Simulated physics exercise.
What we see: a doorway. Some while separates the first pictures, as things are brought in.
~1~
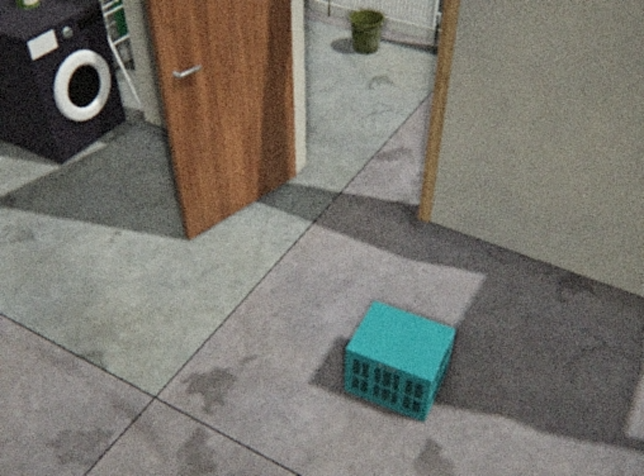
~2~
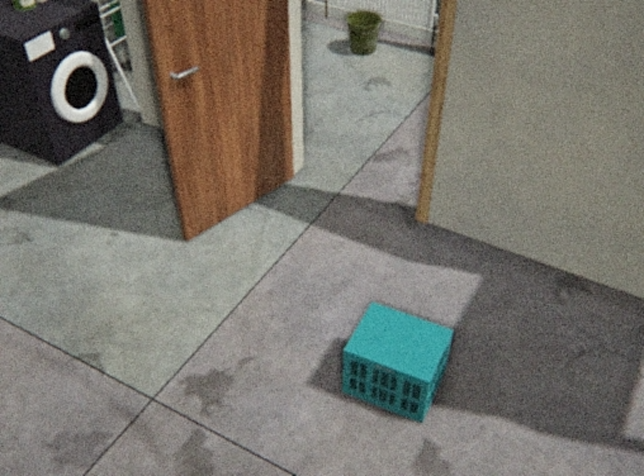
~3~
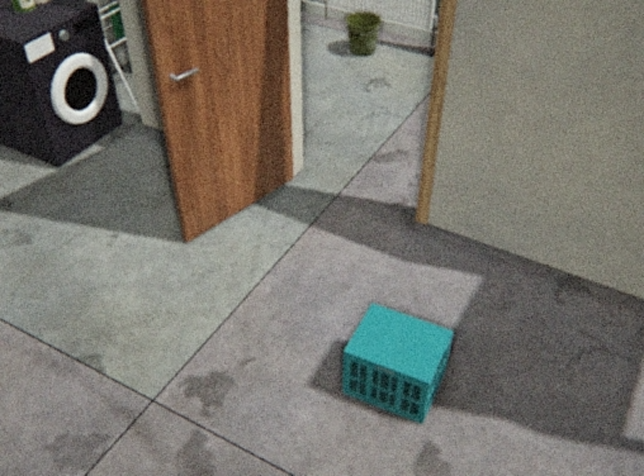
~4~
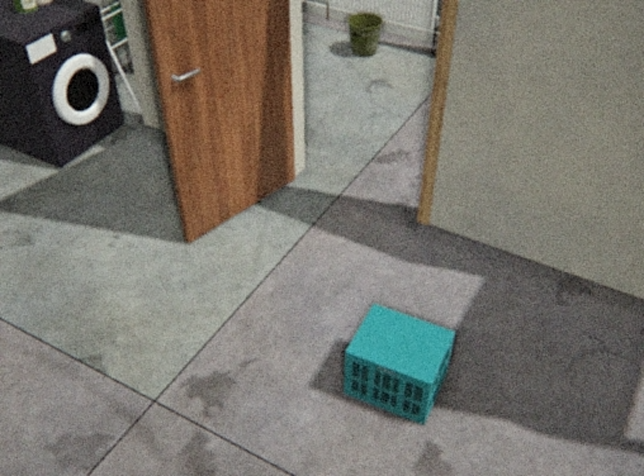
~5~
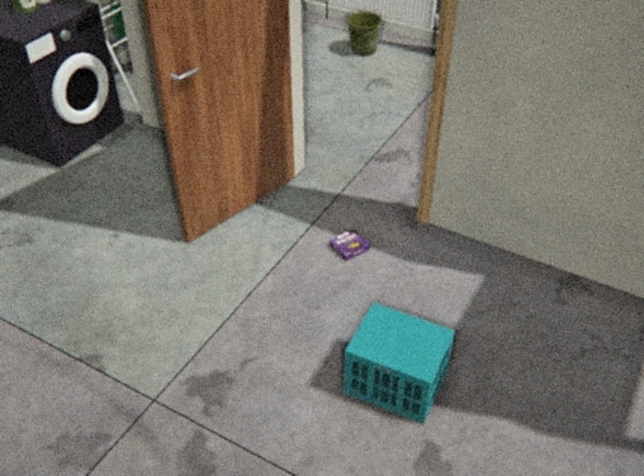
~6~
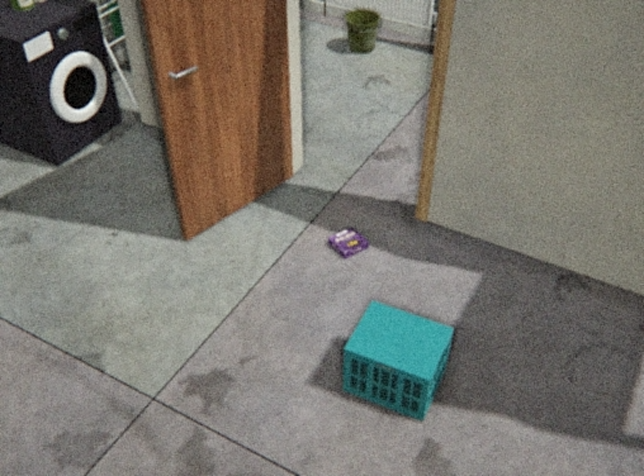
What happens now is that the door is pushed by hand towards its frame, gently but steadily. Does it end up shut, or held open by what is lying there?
It ends up held open.
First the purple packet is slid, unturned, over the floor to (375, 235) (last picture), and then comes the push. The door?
The door is obstructed after that.
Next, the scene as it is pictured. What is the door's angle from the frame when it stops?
Open angle: About 10°.
Then, 0.70 s past the last view, door at 80°.
Then, 1.30 s past the last view, door at 36°; purple packet displaced a little near (361, 242).
Then, 1.40 s past the last view, door at 28°; purple packet displaced about its own width near (378, 237).
Then, 1.60 s past the last view, door at 12°; purple packet displaced well along near (408, 222).
Finally, door at 11°; moved from the start, purple packet; turquoise crate still in place. Final places as the last picture's camera would see them, purple packet near (409, 222).
